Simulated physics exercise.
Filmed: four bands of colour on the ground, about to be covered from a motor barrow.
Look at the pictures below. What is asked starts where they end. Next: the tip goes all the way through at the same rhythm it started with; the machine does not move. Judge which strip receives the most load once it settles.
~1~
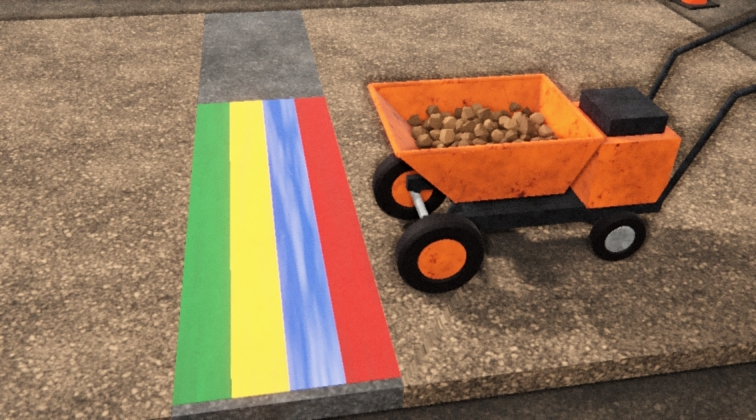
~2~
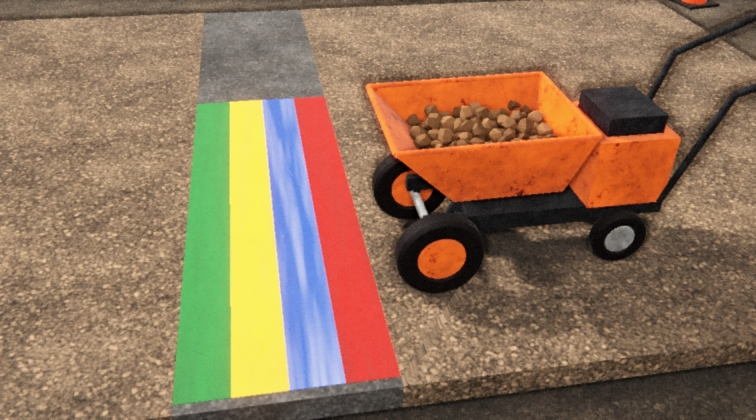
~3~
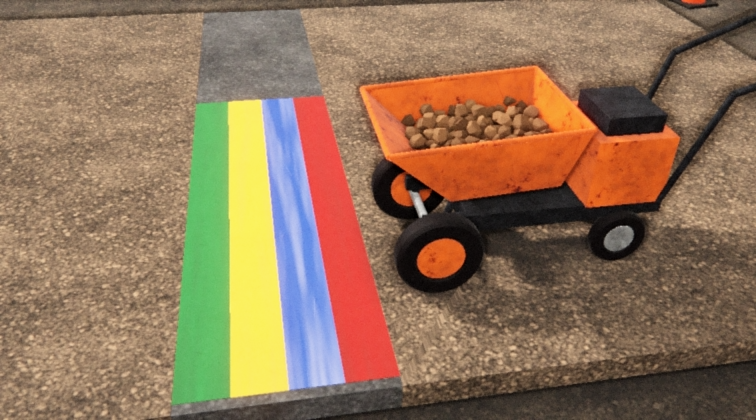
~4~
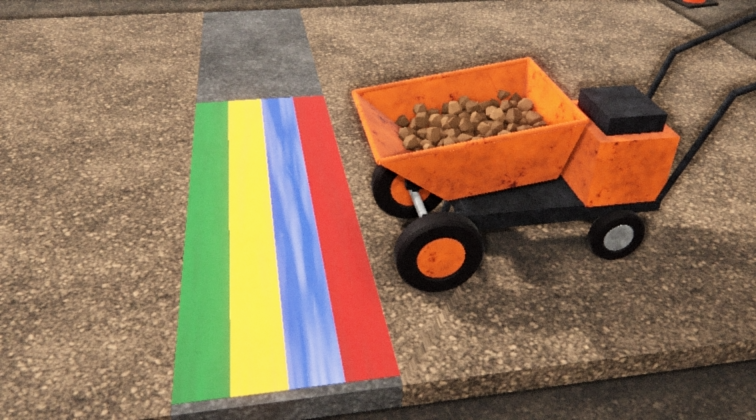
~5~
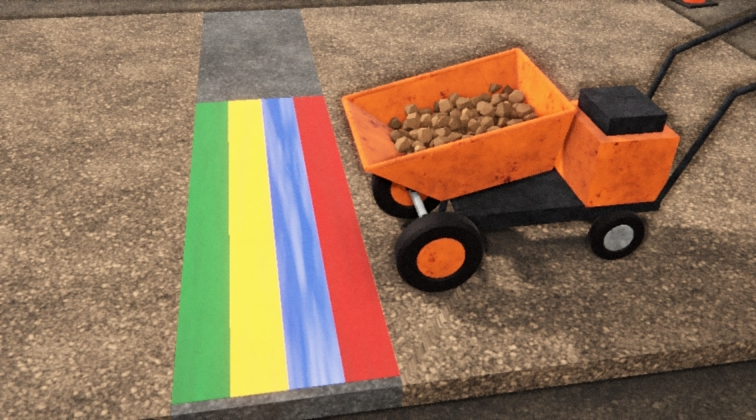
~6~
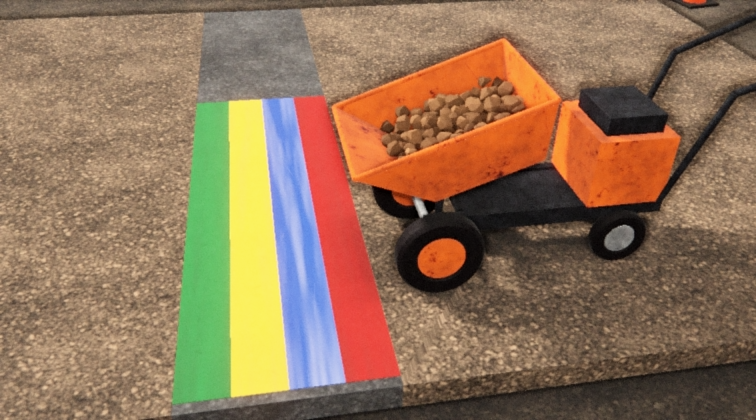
The strip receiving the most is the yellow one.
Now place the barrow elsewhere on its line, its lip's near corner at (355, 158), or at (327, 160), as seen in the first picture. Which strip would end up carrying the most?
The first case gives the green one, the second gives the green strip.
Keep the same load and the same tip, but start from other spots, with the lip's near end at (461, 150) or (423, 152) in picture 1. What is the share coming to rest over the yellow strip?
About 20 per cent for the first spot and about 30 per cent for the second.
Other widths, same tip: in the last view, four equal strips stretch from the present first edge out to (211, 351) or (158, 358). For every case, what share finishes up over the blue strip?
In turn, 0 and 20 in a hundred.
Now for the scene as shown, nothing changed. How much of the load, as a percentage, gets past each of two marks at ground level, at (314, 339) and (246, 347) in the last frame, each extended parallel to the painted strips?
Result, first then second: 80 %, 40 %.
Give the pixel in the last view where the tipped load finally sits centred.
Somewhere close to (242, 261) in the last picture.
Soon, skip tipped steeply; all in the skip.
A while on, skip tipped right over; about half in the skip; a small part over the blue strip; about a quarter over the yellow strip; a small part over the green strip.
Towards the end, skip tipped right over; about a quarter in the skip; a small part over the blue strip; about a third over the yellow strip; about a quarter over the green strip; a small part off the paint.
Finally, skip tipped right over; about a quarter in the skip; none over the red strip; a small part over the blue strip; about a third over the yellow strip; about a quarter over the green strip; a small part off the paint.
